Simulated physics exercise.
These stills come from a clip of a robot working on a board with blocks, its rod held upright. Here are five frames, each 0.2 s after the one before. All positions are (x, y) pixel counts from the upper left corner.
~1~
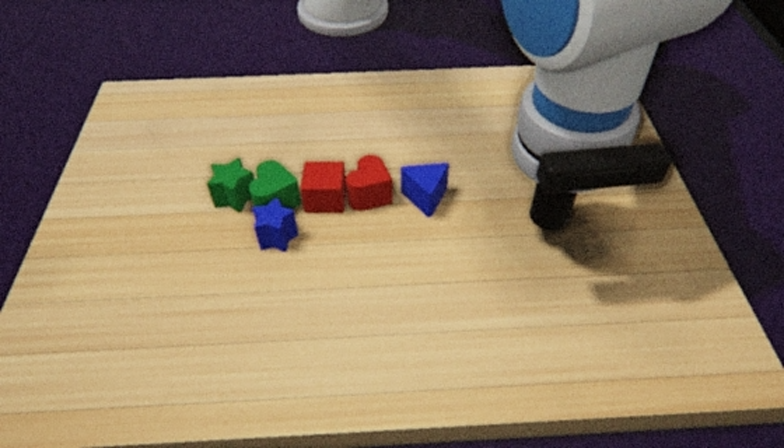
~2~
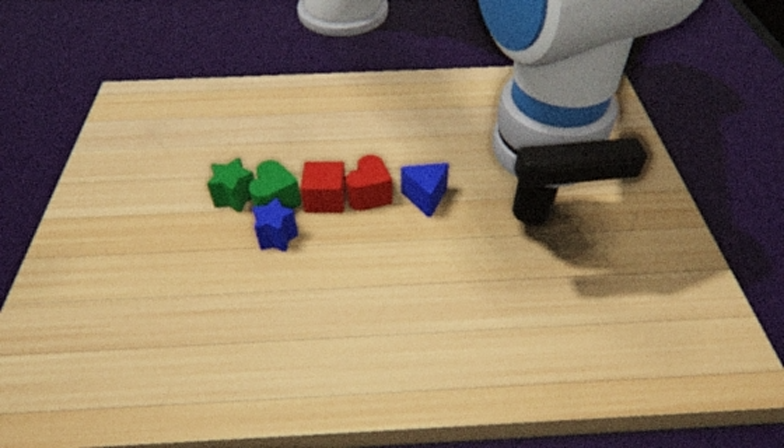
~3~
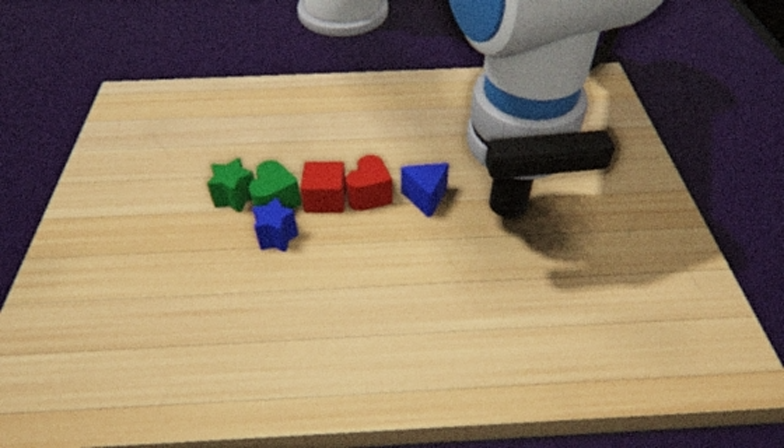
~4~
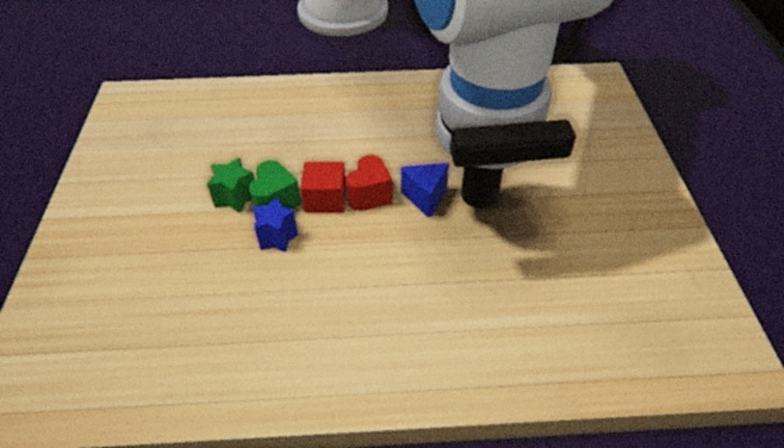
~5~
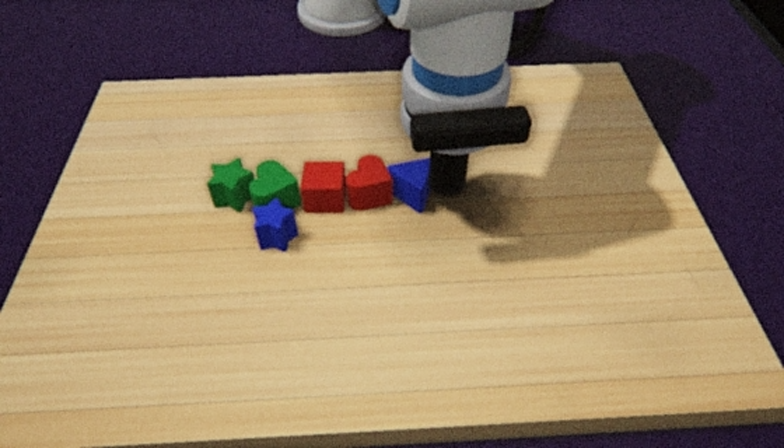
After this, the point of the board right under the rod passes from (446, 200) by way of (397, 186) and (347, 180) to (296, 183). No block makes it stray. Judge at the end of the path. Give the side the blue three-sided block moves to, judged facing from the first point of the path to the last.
Sideways, to the right.
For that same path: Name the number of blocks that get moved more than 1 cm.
3 or more blocks.
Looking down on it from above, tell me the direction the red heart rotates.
The block turns counter-clockwise.
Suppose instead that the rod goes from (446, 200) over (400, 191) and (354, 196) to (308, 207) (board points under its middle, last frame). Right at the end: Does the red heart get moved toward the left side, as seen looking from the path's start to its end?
No
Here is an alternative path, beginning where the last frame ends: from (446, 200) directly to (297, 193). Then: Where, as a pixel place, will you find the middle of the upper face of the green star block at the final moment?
It will likely be found at (179, 177).
The first path, step by step. One third of the way, rod at (397, 168); green heart at (265, 178), turned 15° clockwise; red square piece at (310, 178); red heart at (349, 168), turned 30° anticlockwise; blue three-sided block at (367, 148).
Two thirds of the way, rod at (345, 163); green heart at (228, 193), turned 20° clockwise; red square piece at (271, 188), turned 25° anticlockwise; red heart at (305, 170), turned 55° anticlockwise; blue three-sided block at (329, 137), turned 45° clockwise.
At the end, rod at (293, 166); green heart at (181, 216); red square piece at (227, 203), turned 45° anticlockwise; red heart at (254, 178), turned 70° anticlockwise; blue three-sided block at (318, 135), turned 70° clockwise.
